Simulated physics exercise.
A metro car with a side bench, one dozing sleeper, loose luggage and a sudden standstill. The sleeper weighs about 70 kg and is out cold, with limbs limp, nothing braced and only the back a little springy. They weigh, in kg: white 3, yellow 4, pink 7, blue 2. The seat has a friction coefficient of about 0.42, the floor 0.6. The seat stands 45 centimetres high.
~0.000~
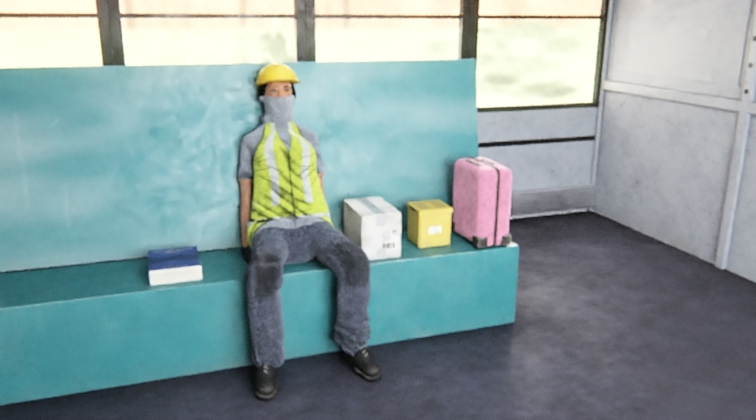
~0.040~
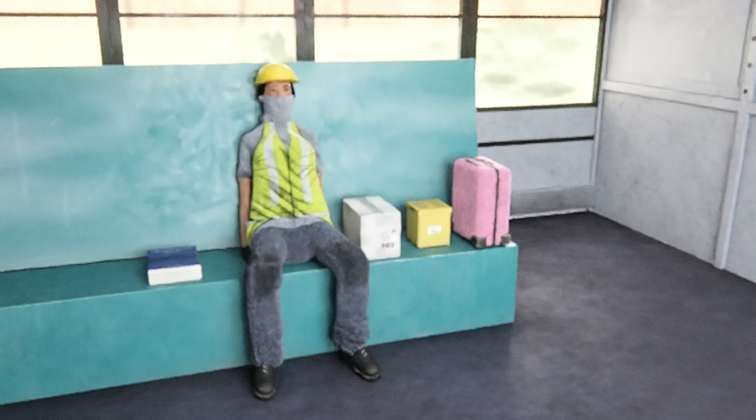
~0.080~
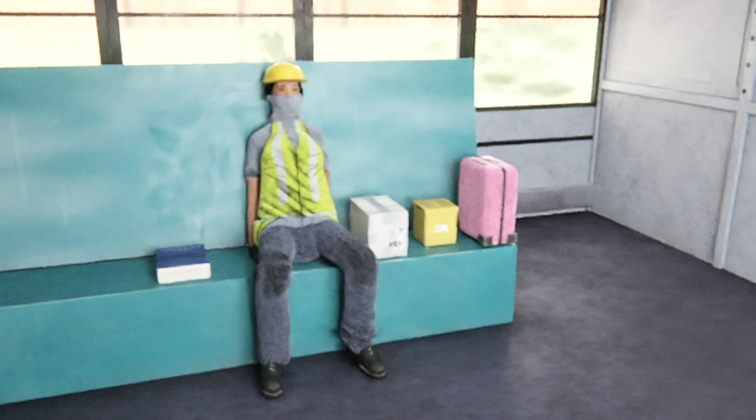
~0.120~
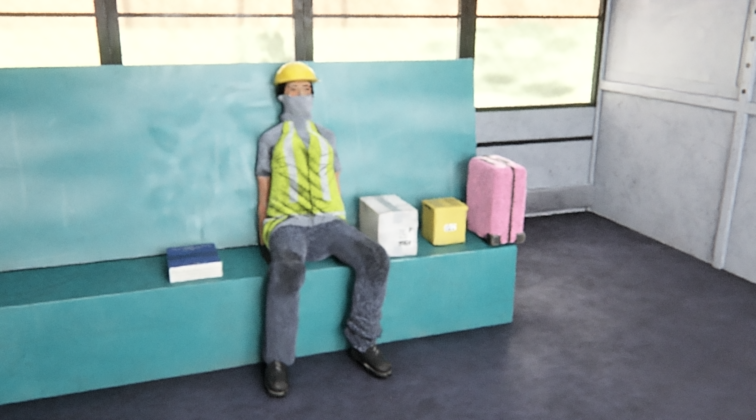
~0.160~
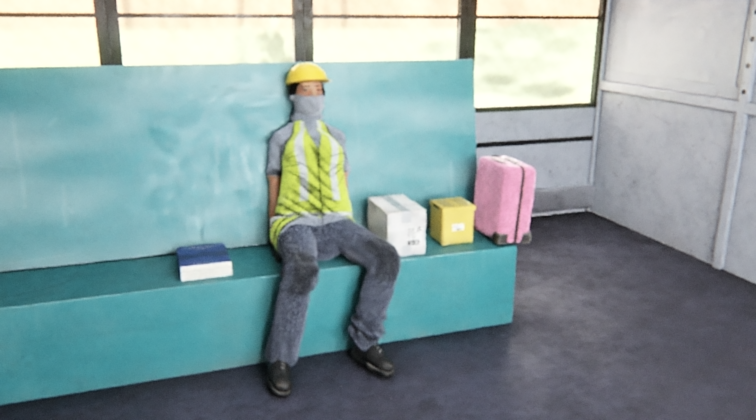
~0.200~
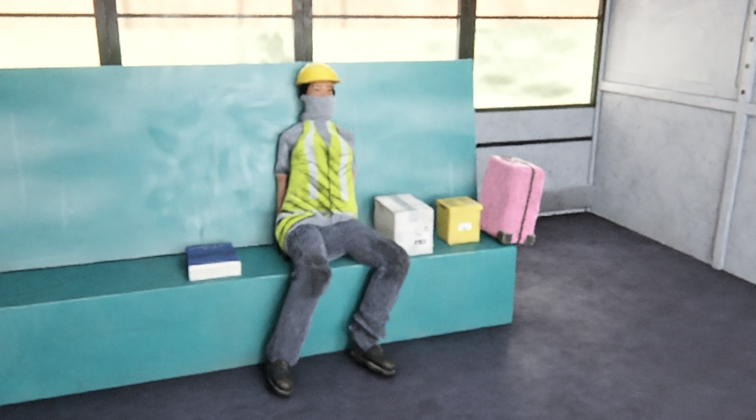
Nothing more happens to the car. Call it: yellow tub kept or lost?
Kept.
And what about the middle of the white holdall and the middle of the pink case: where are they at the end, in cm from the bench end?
White holdall, 50 cm on the short side; pink case, 40 cm on the past side.
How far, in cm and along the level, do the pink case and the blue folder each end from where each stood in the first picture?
For the pink case it is 50, for the blue folder it is 30.
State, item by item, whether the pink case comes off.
At the end the pink case has come off.
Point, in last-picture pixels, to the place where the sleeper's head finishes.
End point: Roughly (447, 188) in the last view.
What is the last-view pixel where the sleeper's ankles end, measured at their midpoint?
Roughly (353, 343).
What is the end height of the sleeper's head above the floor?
Roughly 75 cm.
After 0.40 s the yellow tub is 15 cm short of the bench end, tilted 0°, near (476, 219) in the last picture's view.
After 0.65 s the yellow tub is 14 cm short of the bench end, tilted 0°, near (476, 219) in the last picture's view; the sleeper's hips 59 cm above the ground.
After 1.05 s the yellow tub is 14 cm short of the bench end, tilted 0°, near (476, 219) in the last picture's view; the sleeper's hips 59 cm above the ground.
Final state at 2.2 s, white holdall stays on; yellow tub stays on; pink case drops off; blue folder stays on; sleeper's hips keep to the seat.
